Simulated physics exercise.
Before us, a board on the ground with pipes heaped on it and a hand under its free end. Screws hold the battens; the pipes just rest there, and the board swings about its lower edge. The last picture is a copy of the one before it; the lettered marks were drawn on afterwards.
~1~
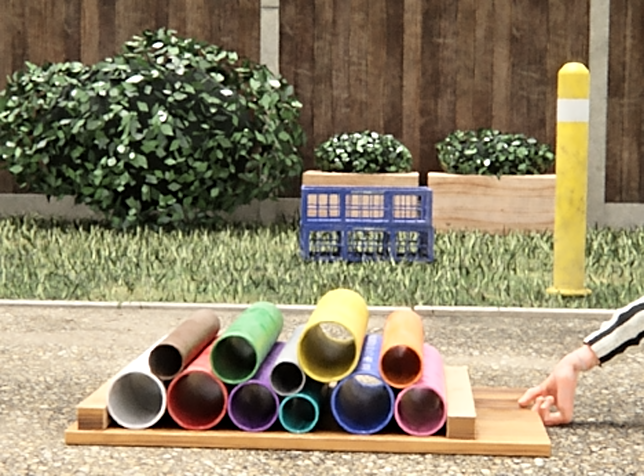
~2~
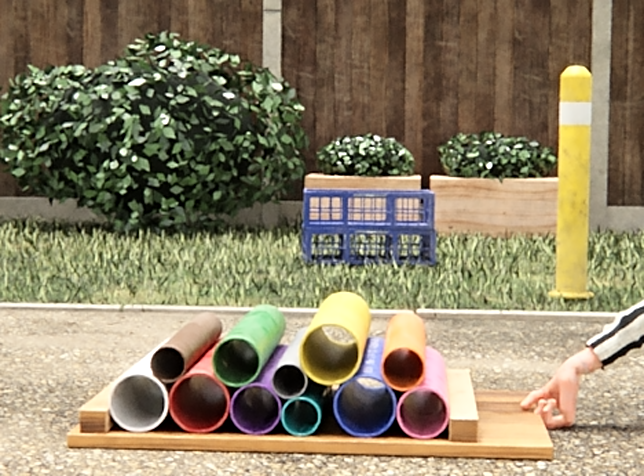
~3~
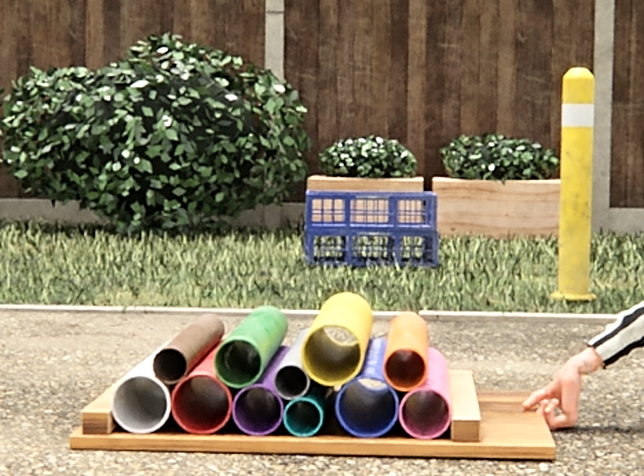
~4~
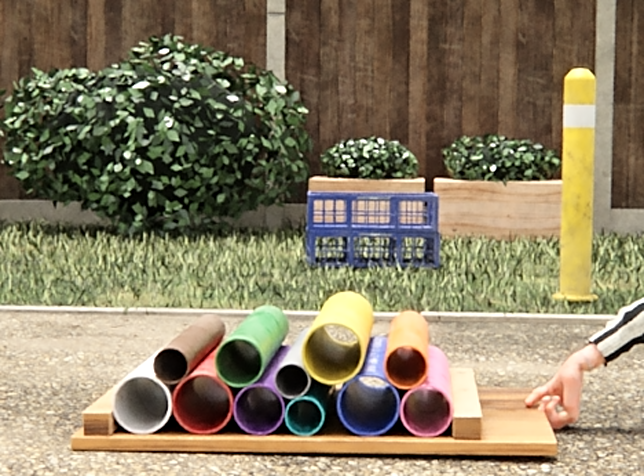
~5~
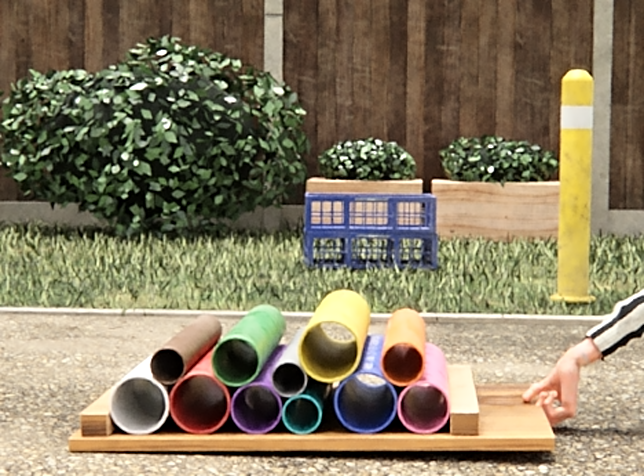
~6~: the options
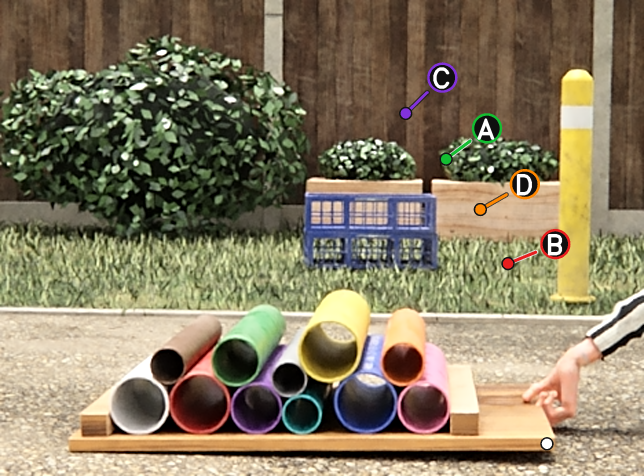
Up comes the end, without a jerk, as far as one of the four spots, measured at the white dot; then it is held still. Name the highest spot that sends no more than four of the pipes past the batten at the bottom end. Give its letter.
Lift it to A and no more.
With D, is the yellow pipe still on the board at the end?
Yes, with D.
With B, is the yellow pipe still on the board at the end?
The yellow pipe: Yes.
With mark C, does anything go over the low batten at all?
Yes.
On the marked copy, A at (446, 159); B at (508, 264); C at (406, 114); D at (480, 210); the white dot at (547, 444).
Taking A. A third of the way, board at 20°.
Two thirds of the way, board at 38°.
When it is over, board at 38°, four over the low batten (grey, green, brown, yellow).
As for the rest, B none over the low batten; C five over the low batten; D two over the low batten (green, brown).
